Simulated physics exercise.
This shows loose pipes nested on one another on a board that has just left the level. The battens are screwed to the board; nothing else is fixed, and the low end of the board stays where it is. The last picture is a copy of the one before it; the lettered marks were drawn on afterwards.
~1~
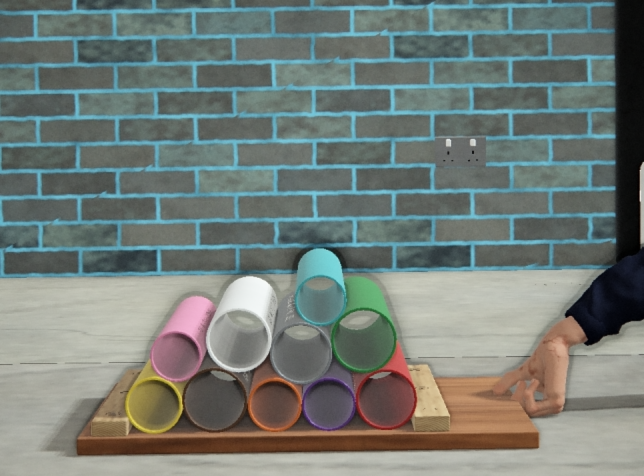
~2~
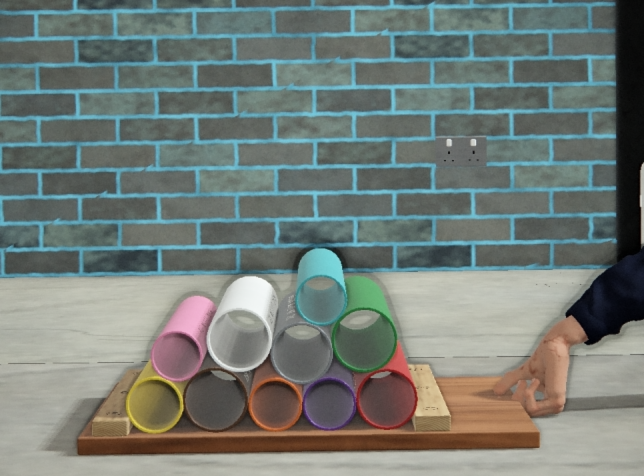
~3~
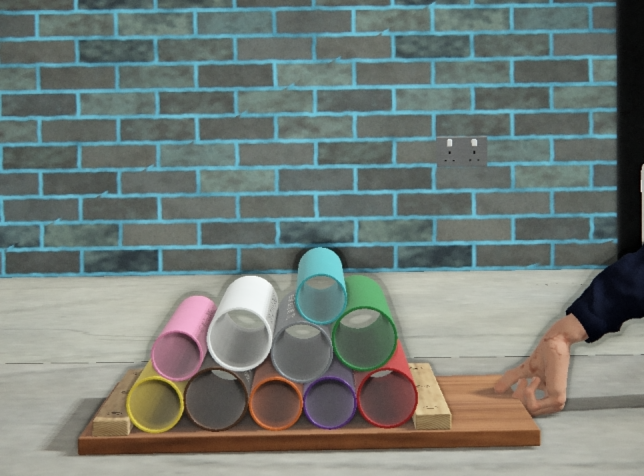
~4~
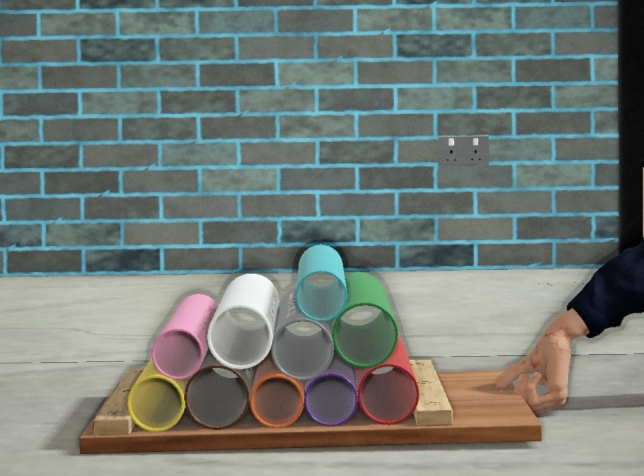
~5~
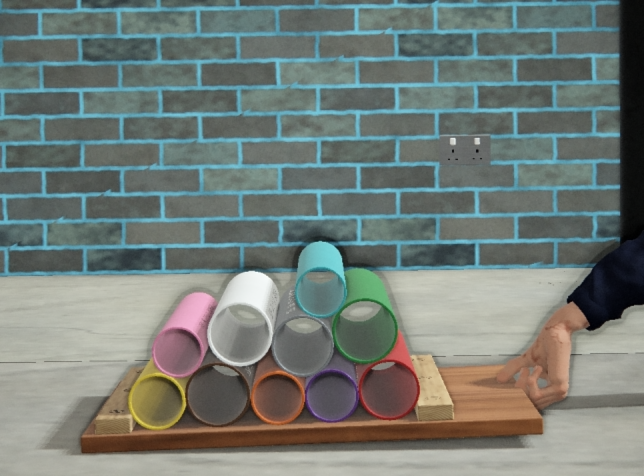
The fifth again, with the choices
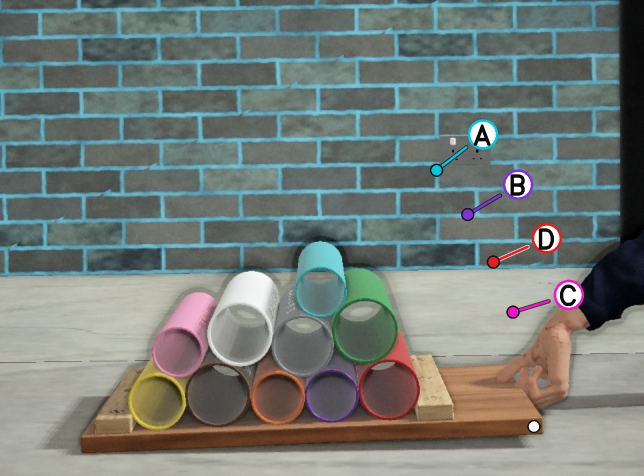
A hand in a dark sleeve rests at the right end of a wooden board on a pale surface, seen from the front before a grey-green brick wall with bright blue joints and a socket. Between two pale battens lie yellow, brown, orange, purple and red pipes, with pink, white, grey and green above and light blue on top. The board and its stack shift very slightly, rising a touch, while the pipes stay nested.
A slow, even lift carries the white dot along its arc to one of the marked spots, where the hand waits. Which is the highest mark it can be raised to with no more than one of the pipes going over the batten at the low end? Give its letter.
The answer is mark C.
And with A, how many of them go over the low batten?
At A the number is five.
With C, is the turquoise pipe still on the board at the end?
The turquoise pipe: Yes.
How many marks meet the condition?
The number is one.
On the marked copy, A at (436, 170); B at (468, 214); C at (513, 312); D at (493, 262); the white dot at (534, 427).
Following C. Soon after the start, board at 13°.
Later, board at 16°.
In the end, board at 16°, none over the low batten.
As for the rest, A five over the low batten; B five over the low batten; D five over the low batten.
